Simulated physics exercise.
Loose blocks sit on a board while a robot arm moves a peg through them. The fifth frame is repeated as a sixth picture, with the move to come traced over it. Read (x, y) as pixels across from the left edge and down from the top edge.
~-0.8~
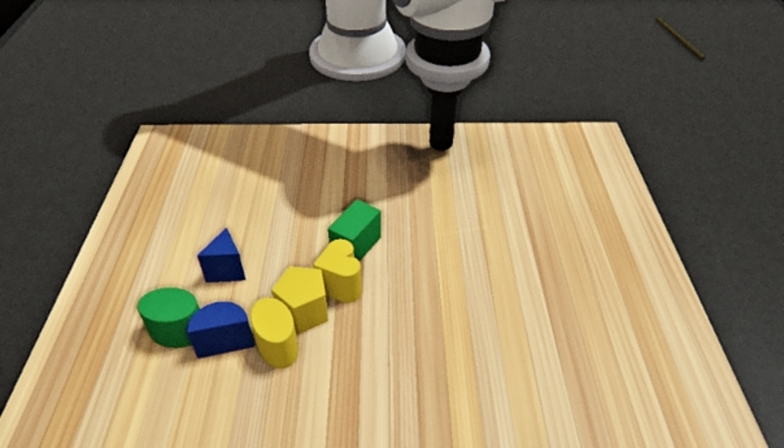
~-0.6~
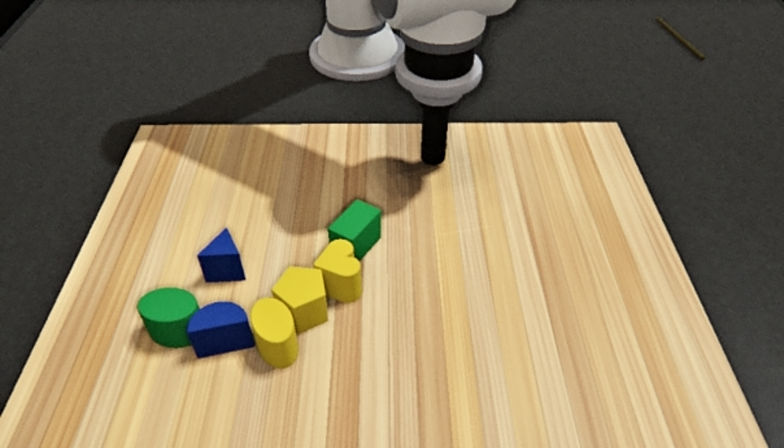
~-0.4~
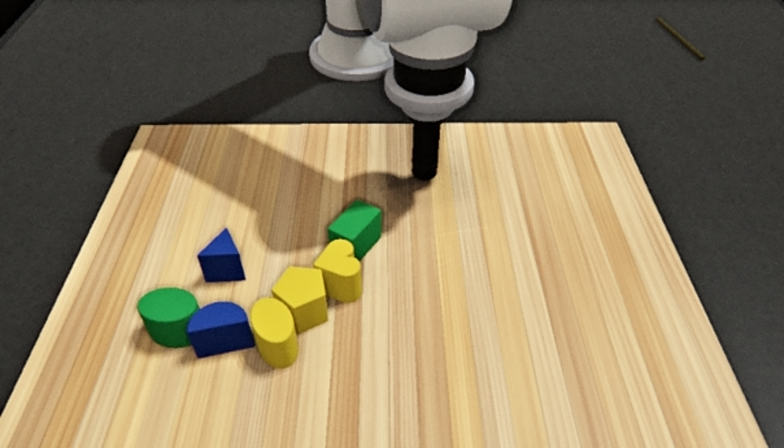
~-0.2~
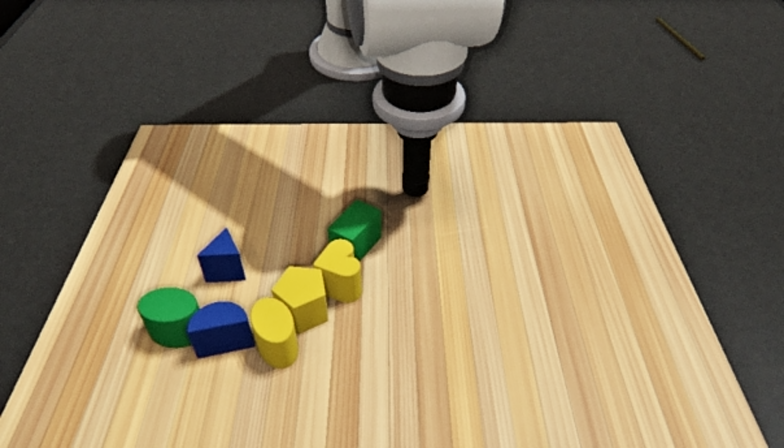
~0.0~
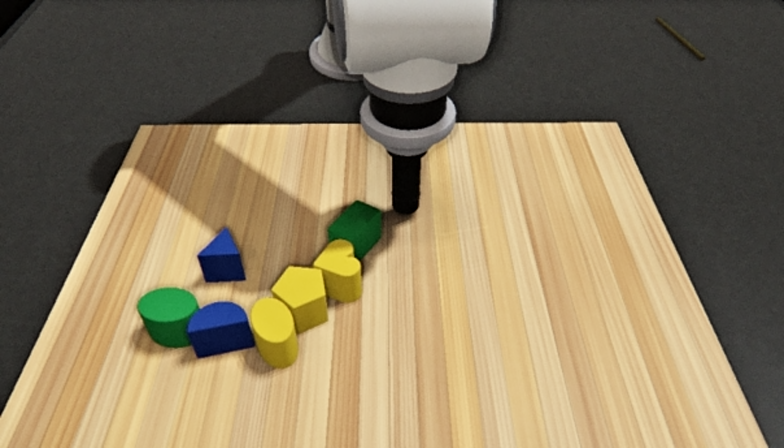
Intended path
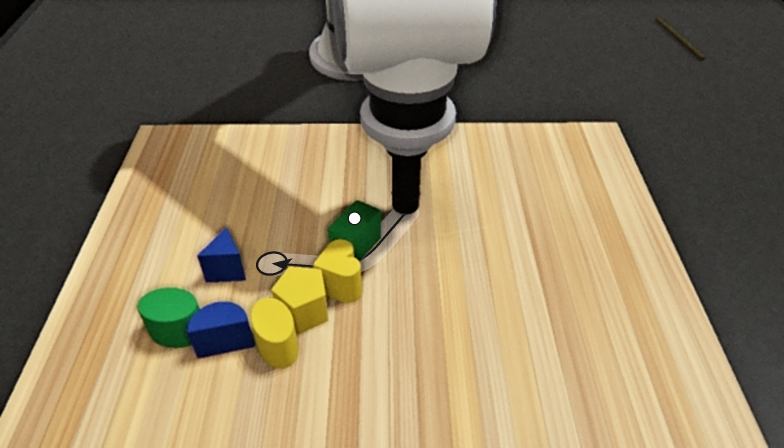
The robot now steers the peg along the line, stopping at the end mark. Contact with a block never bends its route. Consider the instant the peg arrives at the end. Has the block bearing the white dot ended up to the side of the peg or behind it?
My answer is no.
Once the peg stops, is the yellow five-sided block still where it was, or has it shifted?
That block will leave its spot.
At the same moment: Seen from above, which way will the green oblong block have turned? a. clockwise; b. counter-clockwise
a: Clockwise.
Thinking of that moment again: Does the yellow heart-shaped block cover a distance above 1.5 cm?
I expect so.
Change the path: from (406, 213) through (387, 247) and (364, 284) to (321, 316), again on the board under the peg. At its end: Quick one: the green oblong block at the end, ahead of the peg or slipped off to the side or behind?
The peg has lost it.
Drawn move, from (406, 213) over (377, 246) and (329, 267) to (272, 263); the dot is on the green oblong block.
On the path given first. One third of the way, peg (377, 239); yellow elliptical block (265, 328); yellow five-sided block (296, 296), turned 10° clockwise; yellow heart-shaped block (328, 263), turned 35° anticlockwise; green oblong block (334, 226), turned 30° clockwise.
Two thirds of the way, peg (328, 261); yellow elliptical block (263, 330); yellow five-sided block (297, 299), turned 15° clockwise; yellow heart-shaped block (322, 264), turned 60° anticlockwise; green oblong block (286, 231), turned 70° clockwise.
At the end, peg (271, 257); yellow elliptical block (263, 330); yellow five-sided block (297, 299), turned 15° clockwise; yellow heart-shaped block (319, 264), turned 75° anticlockwise; green oblong block (236, 219), turned 95° clockwise.
